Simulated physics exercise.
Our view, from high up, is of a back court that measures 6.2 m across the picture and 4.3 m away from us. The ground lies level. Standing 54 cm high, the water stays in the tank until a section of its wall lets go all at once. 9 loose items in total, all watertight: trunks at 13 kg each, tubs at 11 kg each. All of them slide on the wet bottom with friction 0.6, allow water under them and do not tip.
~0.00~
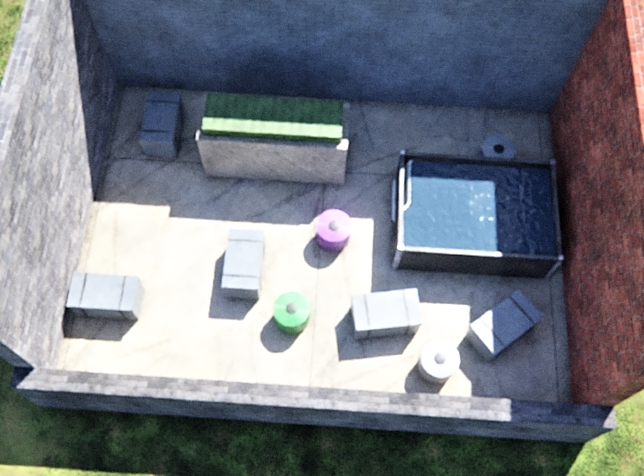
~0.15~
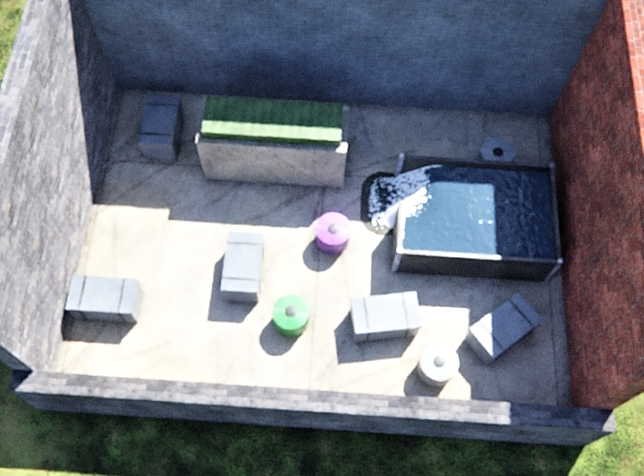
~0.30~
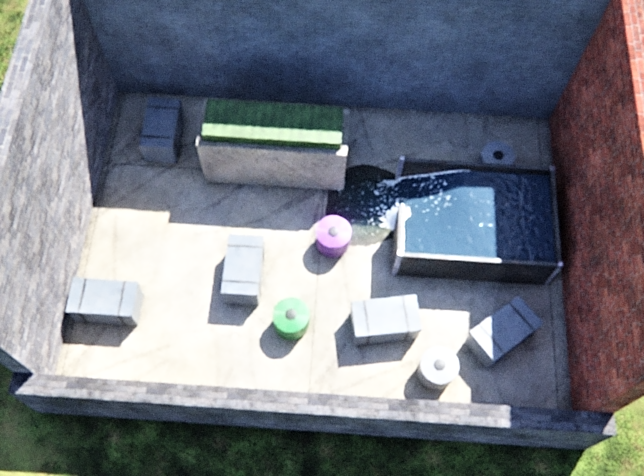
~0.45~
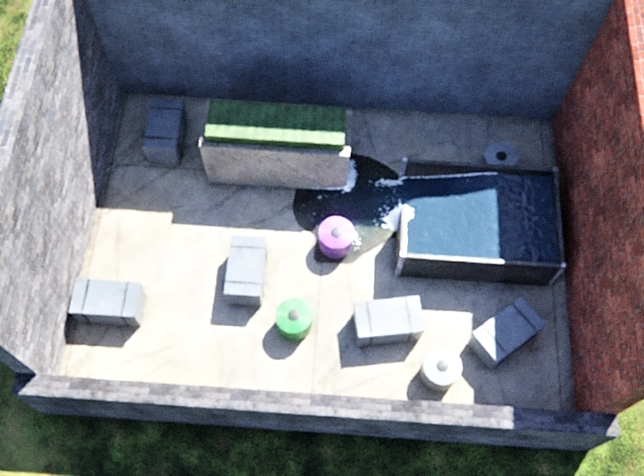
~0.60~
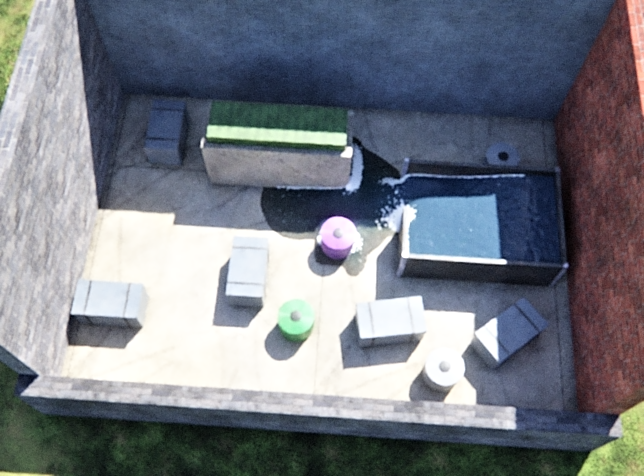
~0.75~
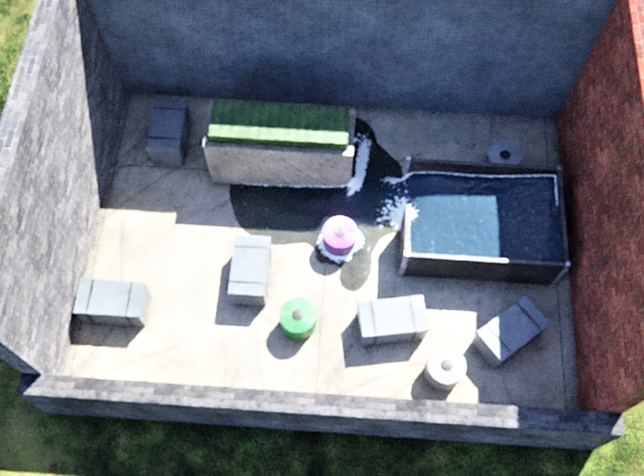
In a walled back court, water poured out of the left side of a raised pool and spread leftward across the paving, past the planter and around the purple tub, while the tubs and trunks stayed put.
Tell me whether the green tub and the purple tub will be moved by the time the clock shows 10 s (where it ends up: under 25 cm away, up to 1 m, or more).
Green tub hardly budges; purple tub covers a modest distance.
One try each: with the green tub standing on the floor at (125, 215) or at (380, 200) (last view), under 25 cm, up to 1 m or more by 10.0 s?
Respectively: It is shoved a long way; it is shoved a long way.
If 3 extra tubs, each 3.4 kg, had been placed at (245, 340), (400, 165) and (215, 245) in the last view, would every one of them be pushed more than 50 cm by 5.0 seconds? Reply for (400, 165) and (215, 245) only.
Lab note - in order: Below threshold / above threshold.
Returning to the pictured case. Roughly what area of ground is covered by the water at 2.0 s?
Wet area: Approx. 13 m2.
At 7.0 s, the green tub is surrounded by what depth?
The depth there is around 3 cm.
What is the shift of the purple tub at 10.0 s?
Measured offset: Near 50 cm.
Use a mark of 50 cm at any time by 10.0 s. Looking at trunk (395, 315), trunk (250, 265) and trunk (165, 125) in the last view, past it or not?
In turn: Short of it, past it, over.
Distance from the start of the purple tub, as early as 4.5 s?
About 50 cm out of place.
After 2.0 s the green tub is near (298, 315), 0.0 m from its start, aground; the purple tub is near (325, 262), 0.5 m from its start, aground; 0 afloat.
After 4.5 s the green tub is near (298, 315), 0.0 m from its start, aground; the purple tub is near (325, 262), 0.5 m from its start, aground; 3 afloat.
After 7.0 s the green tub is near (301, 314), 0.0 m from its start, aground; the purple tub is near (325, 262), 0.5 m from its start, aground; 3 afloat.
After 10.0 s the green tub is near (301, 314), 0.0 m from its start, aground; the purple tub is near (325, 262), 0.5 m from its start, aground; 3 afloat.
